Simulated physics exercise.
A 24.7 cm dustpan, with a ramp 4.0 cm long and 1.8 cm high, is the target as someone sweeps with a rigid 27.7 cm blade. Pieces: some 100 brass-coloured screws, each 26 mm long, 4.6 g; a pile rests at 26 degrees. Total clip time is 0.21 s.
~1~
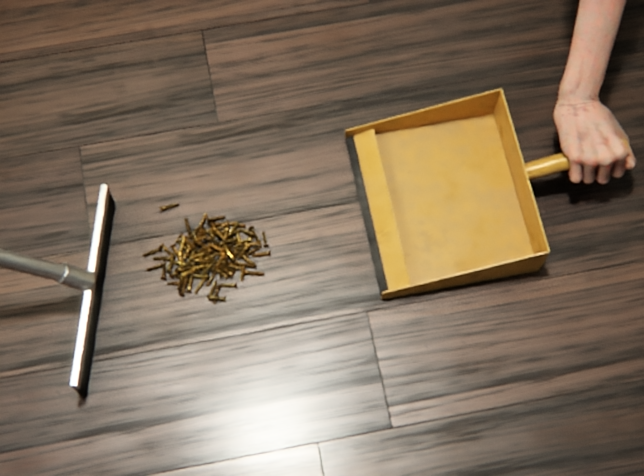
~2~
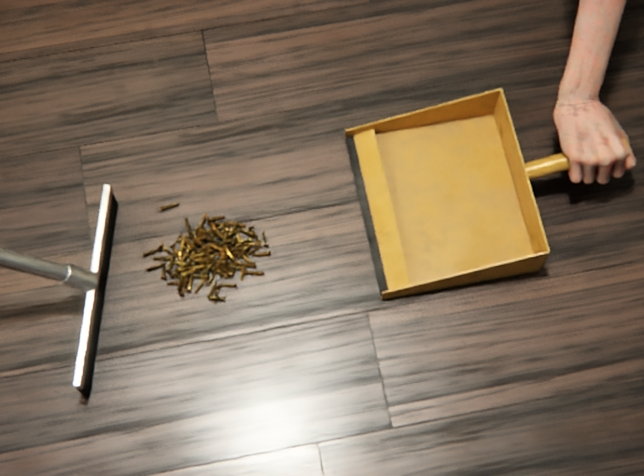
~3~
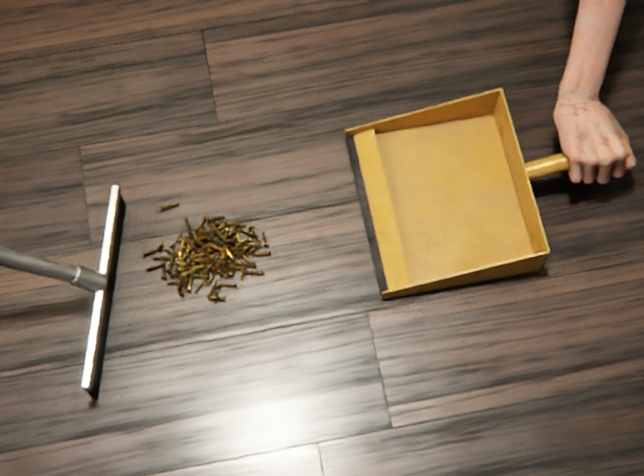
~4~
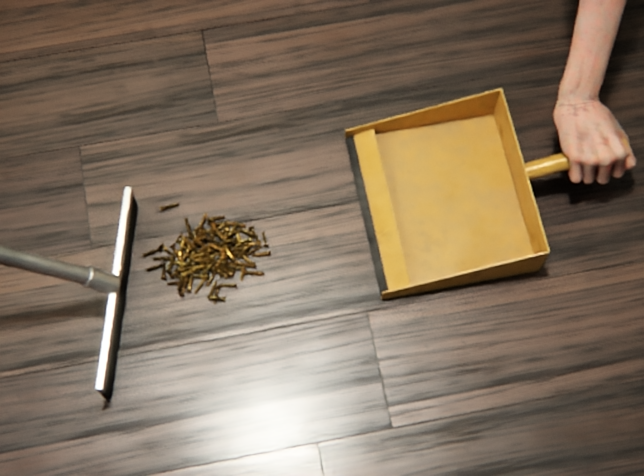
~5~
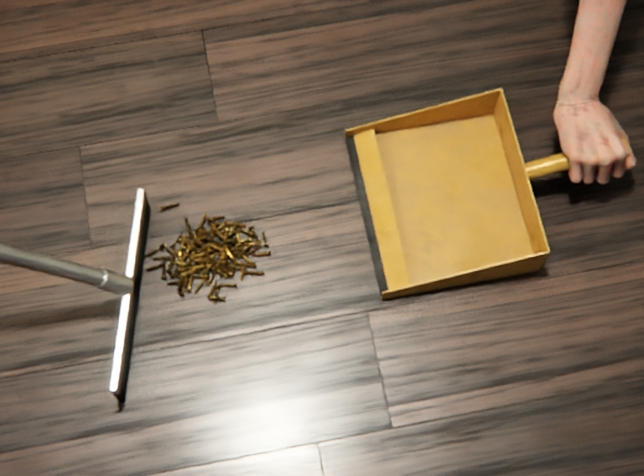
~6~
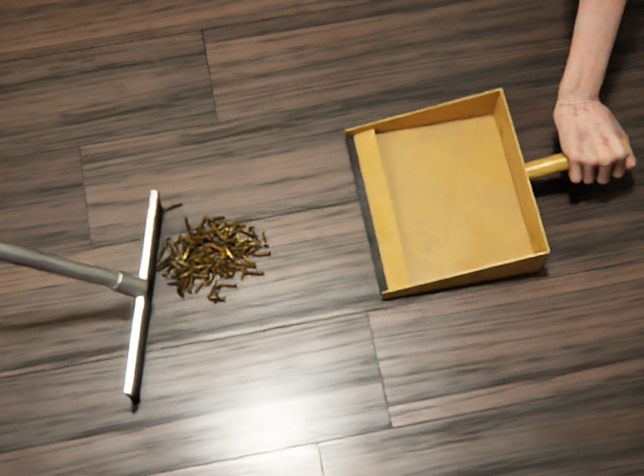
The clip shows a pile of small brass-coloured screws on a dark wood floor as a long-handled blade slides right to the pile's left edge, while a hand at right holds a yellow dustpan still.
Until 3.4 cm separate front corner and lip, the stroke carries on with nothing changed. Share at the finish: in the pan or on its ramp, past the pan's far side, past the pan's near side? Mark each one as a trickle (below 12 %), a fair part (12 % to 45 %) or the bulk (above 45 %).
Pan: A trickle; far side: A trickle; near side: A fair part.
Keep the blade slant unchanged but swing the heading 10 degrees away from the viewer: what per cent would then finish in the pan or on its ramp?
It comes to roughly 0 in a hundred.
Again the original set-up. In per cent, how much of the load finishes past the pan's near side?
Around 20 in a hundred finish there.
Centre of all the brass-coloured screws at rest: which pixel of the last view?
Est. centre at rest: (355, 273) px.
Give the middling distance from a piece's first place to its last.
That distance is close to 20 cm.
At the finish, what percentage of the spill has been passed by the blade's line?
Roughly 15 per cent of it.
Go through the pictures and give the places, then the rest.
In the first picture, blade from (76, 385) to (106, 190), moved 0.0 cm, 0 of the pieces shifted so far; middle of the pieces at (212, 259); pan at (453, 200).
In the second picture, blade from (79, 386) to (108, 191), moved 0.4 cm, 0 of the pieces shifted so far; middle of the pieces at (212, 259).
In the third picture, blade from (88, 387) to (117, 192), moved 1.5 cm, 0 of the pieces shifted so far; middle of the pieces at (212, 259).
In the fourth picture, blade from (101, 388) to (129, 193), moved 3.2 cm, 0 of the pieces shifted so far; middle of the pieces at (212, 259).
In the fifth picture, blade from (115, 390) to (142, 195), moved 5.0 cm, 0 of the pieces shifted so far; middle of the pieces at (212, 259).
In the sixth picture, blade from (129, 392) to (155, 196), moved 6.8 cm, 7 of the pieces shifted so far; middle of the pieces at (212, 259); pan at (453, 200).
Then, 0.28 s after the last picture, middle of the blade 19 cm from the lip; 0 % over the lip, far side 0 %, near side 0 %.
Then, 0.47 s after the last picture, middle of the blade 11 cm from the lip; 0 % over the lip, far side 0 %, near side 5 %.
Then, 0.78 s after the last picture, middle of the blade 7 cm from the lip; 5 % over the lip, far side 0 %, near side 20 %.
In the end, pan 5 %, far side 0 %, near side 20 %, in front of the lip or behind the blade 75 %.
